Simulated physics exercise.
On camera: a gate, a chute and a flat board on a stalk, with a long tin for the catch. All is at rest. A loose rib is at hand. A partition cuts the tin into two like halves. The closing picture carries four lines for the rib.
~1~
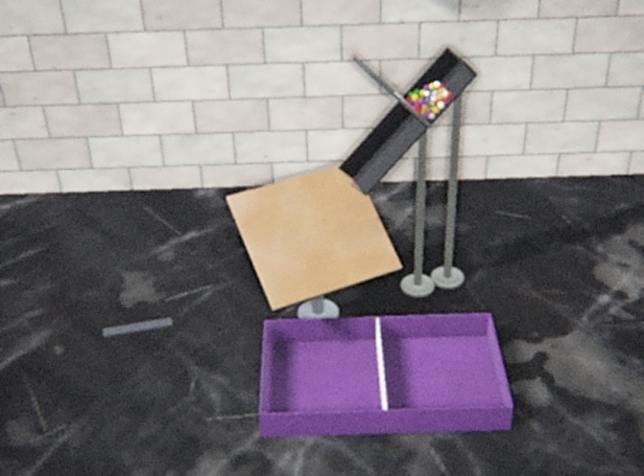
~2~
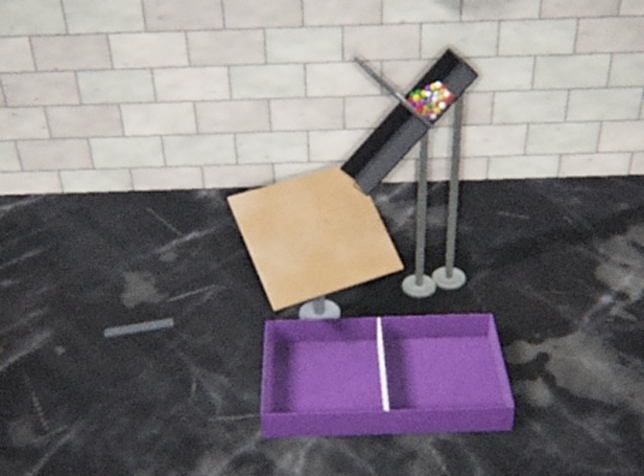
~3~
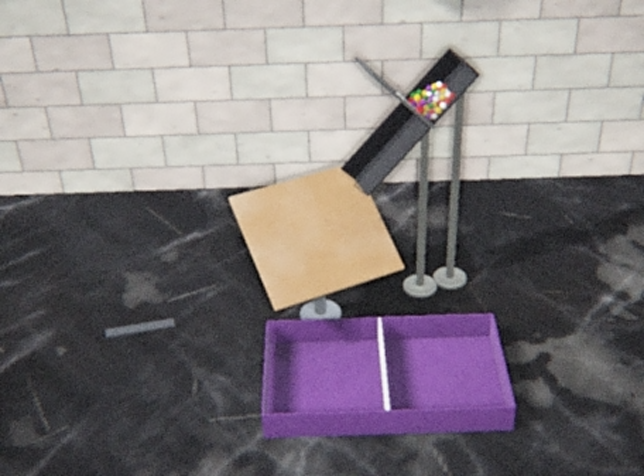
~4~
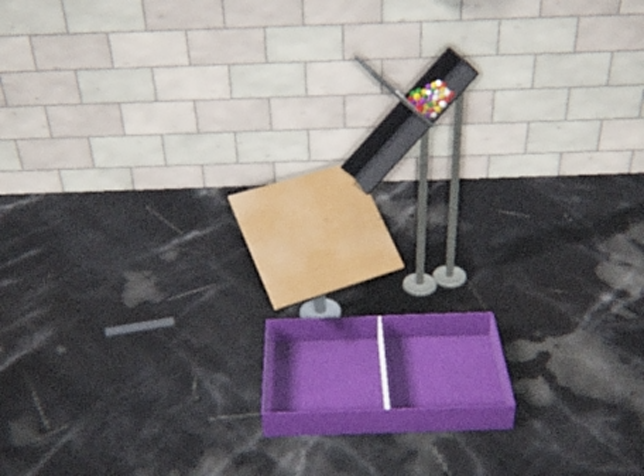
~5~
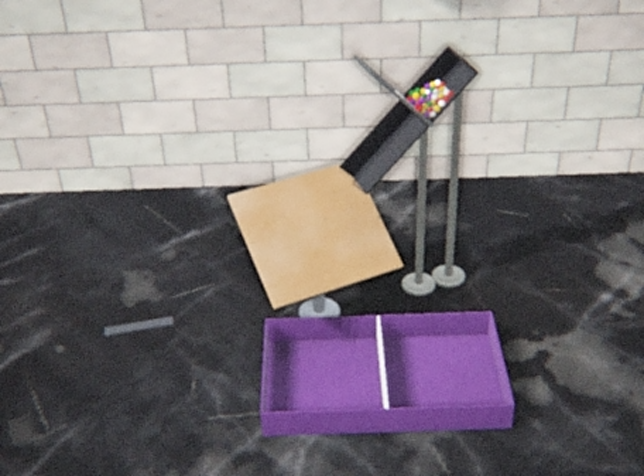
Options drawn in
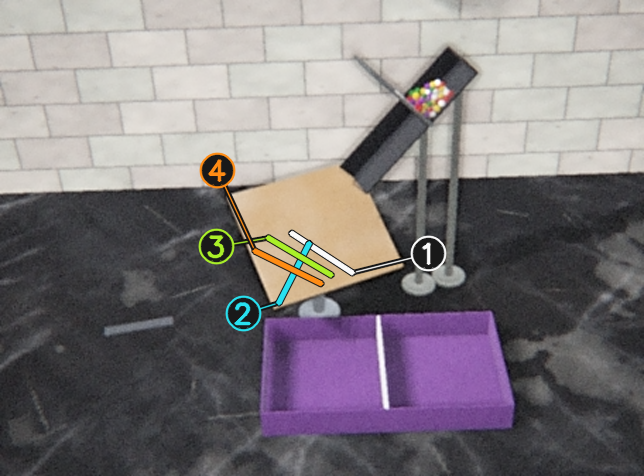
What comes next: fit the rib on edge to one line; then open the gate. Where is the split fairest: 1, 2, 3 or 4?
The best line is 3.
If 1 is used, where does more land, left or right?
The right half.
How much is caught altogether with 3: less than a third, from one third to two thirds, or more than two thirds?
More than two thirds.
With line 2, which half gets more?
The left half.
On the marked copy, line 1 from (291, 233) to (352, 272); line 2 from (309, 243) to (278, 302); line 3 from (268, 237) to (331, 274); line 4 from (255, 251) to (320, 283).
If 1 is chosen, of what is caught, roughly a quarter in the left half, the larger part in the right.
If 2 is chosen, of what is caught, almost all in the left half, about a tenth in the right.
If 3 is chosen, of what is caught, roughly half in the left half, roughly half in the right.
If 4 is chosen, of what is caught, almost all in the left half, about a tenth in the right.
